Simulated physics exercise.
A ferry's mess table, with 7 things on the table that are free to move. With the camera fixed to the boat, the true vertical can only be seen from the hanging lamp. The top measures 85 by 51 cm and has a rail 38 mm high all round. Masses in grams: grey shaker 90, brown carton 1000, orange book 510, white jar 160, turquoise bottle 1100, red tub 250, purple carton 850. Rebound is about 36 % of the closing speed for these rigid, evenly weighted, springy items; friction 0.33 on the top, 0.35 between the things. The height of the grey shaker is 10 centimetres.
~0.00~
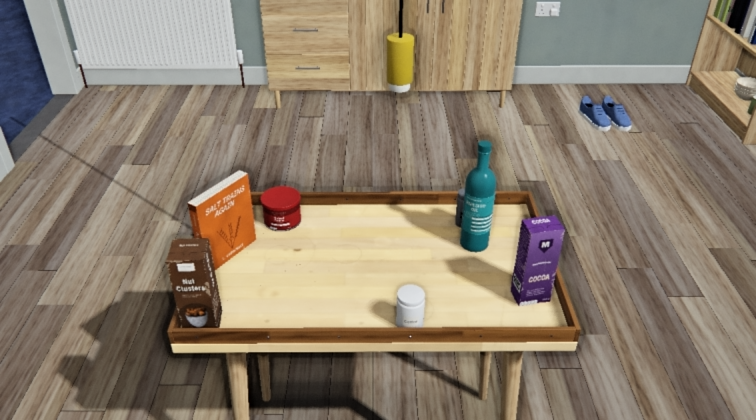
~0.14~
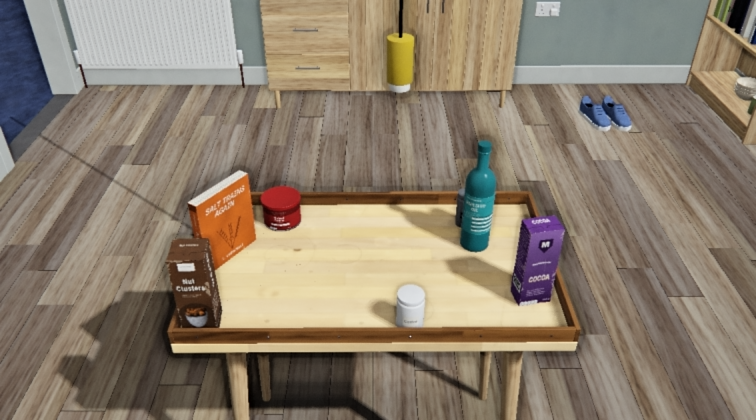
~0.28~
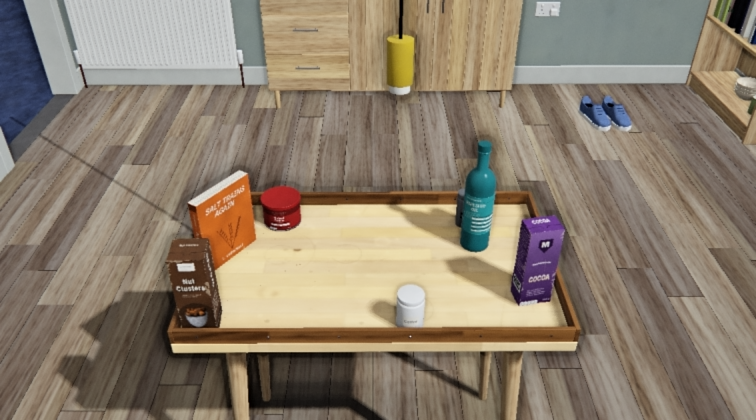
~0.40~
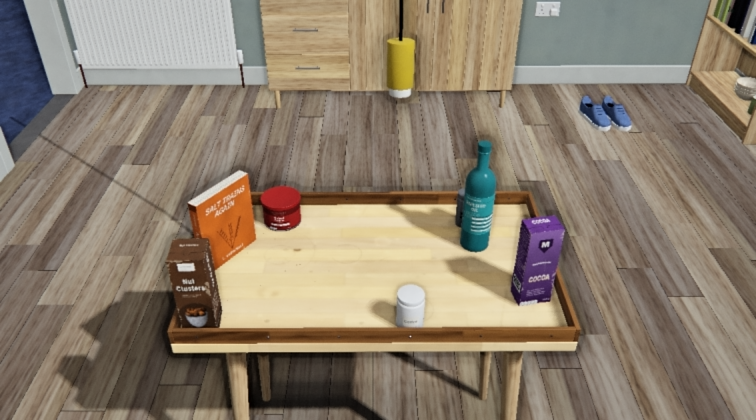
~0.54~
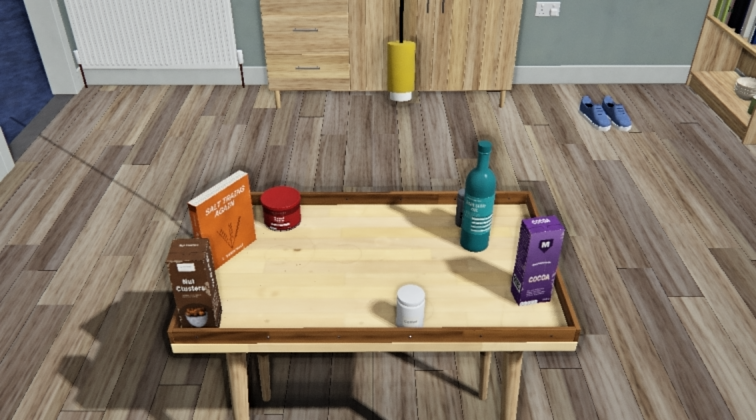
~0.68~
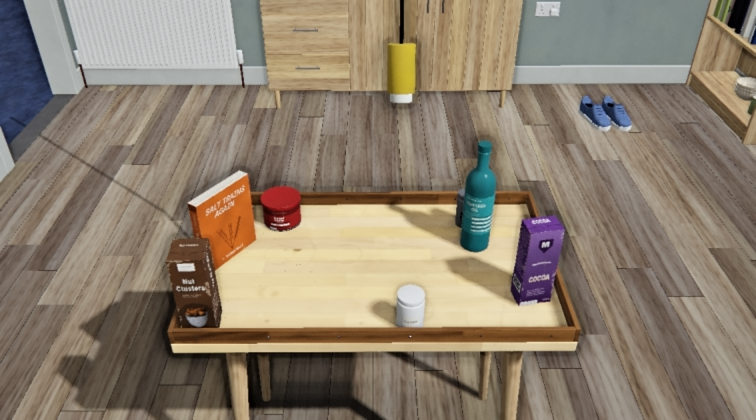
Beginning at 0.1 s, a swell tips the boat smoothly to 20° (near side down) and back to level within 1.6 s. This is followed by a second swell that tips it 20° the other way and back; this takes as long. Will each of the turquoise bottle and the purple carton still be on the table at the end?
Turquoise bottle: Yes, purple carton: No.
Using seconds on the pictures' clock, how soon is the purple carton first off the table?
Near 1.2 s on the clock.
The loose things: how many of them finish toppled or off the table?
I count 3.
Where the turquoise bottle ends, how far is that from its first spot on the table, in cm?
Start to finish, roughly 18 cm.
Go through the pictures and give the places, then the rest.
The first frame shows boat level; turquoise bottle (479, 196); purple carton (536, 262).
The second frame shows boat level; orange book (224, 222); white jar (410, 309).
The third frame shows heel 2°, near side down; red tub (282, 209).
The fourth frame shows heel 6°, near side down; brown carton (196, 288); orange book (224, 222).
The fifth frame shows heel 12°, near side down; white jar (410, 309); red tub (282, 209).
The sixth frame shows heel 16°, near side down; turquoise bottle (479, 197); purple carton (536, 262).
After 1.18 s, heel 15°, near side down; turquoise bottle 59° off its base near (487, 247); purple carton on its side near (554, 318); orange book on its side.
After 1.38 s, heel 7°, near side down; purple carton now off the table; turquoise bottle on its side near (491, 293); orange book on its side.
After 1.98 s, heel 5°, far side down; turquoise bottle on its side near (491, 295); orange book on its side; grey shaker moved 2 cm.
In the end (3.8 s), off the table, purple carton; toppled on the table, orange book and turquoise bottle; the other 4 under 5 cm from the start. In the last view, turquoise bottle near (484, 269).
